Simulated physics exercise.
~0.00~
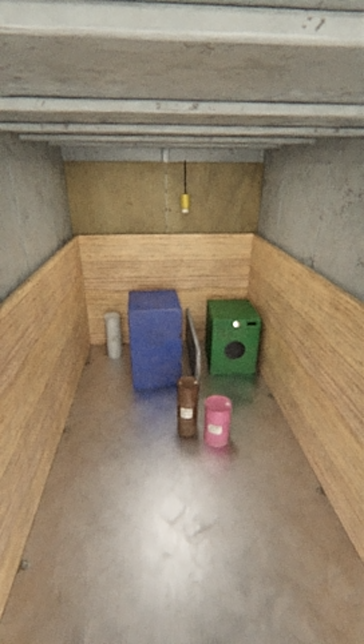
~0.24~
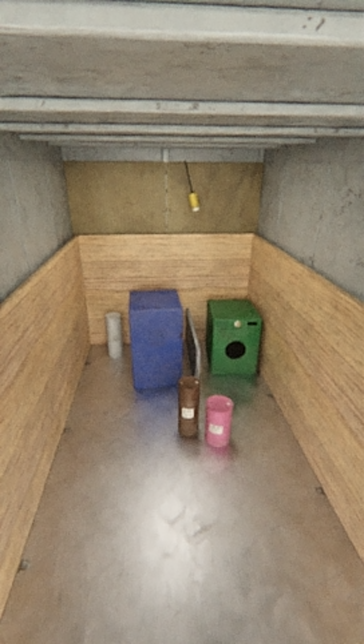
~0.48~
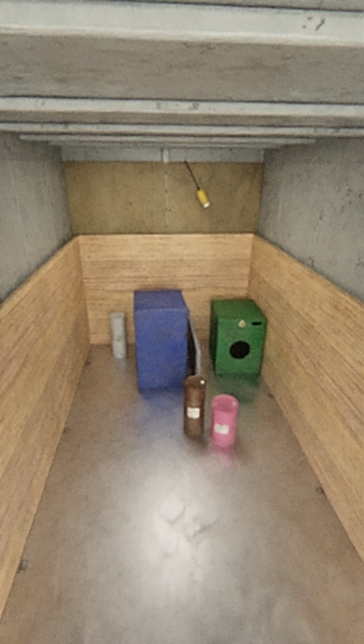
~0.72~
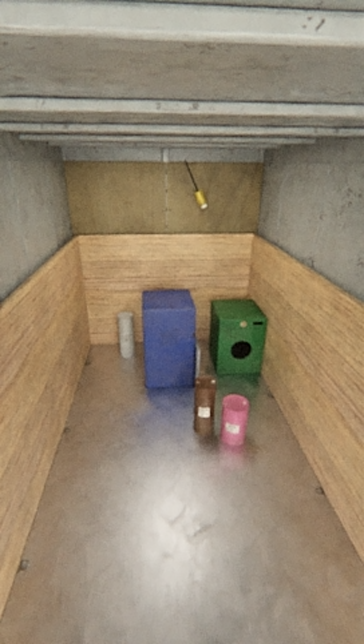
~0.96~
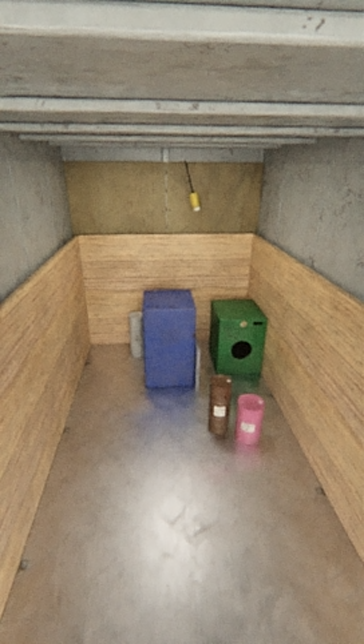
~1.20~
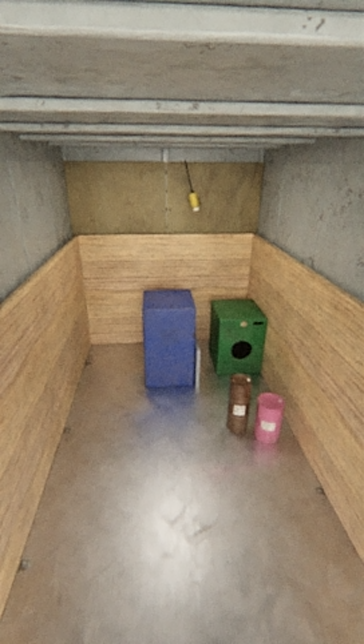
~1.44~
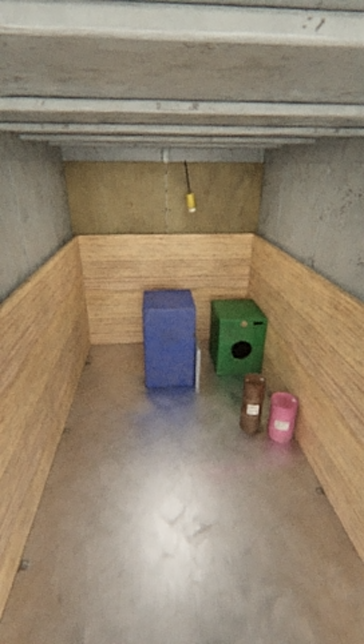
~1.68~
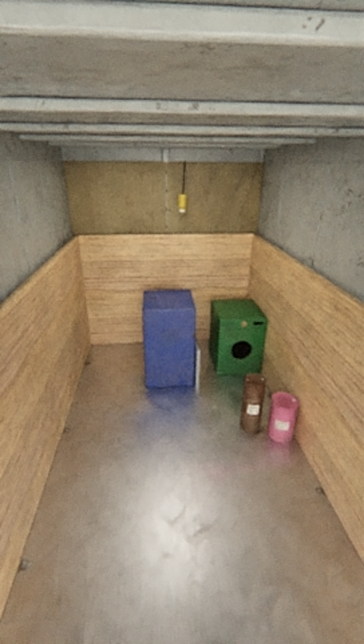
In the video, a yellow lamp swings in a van's load bay as a blue box and a pale canister shift right, the canister disappearing behind the box. Brown and pink canisters slide farther right and stop upright near the wall, beside the green appliance.
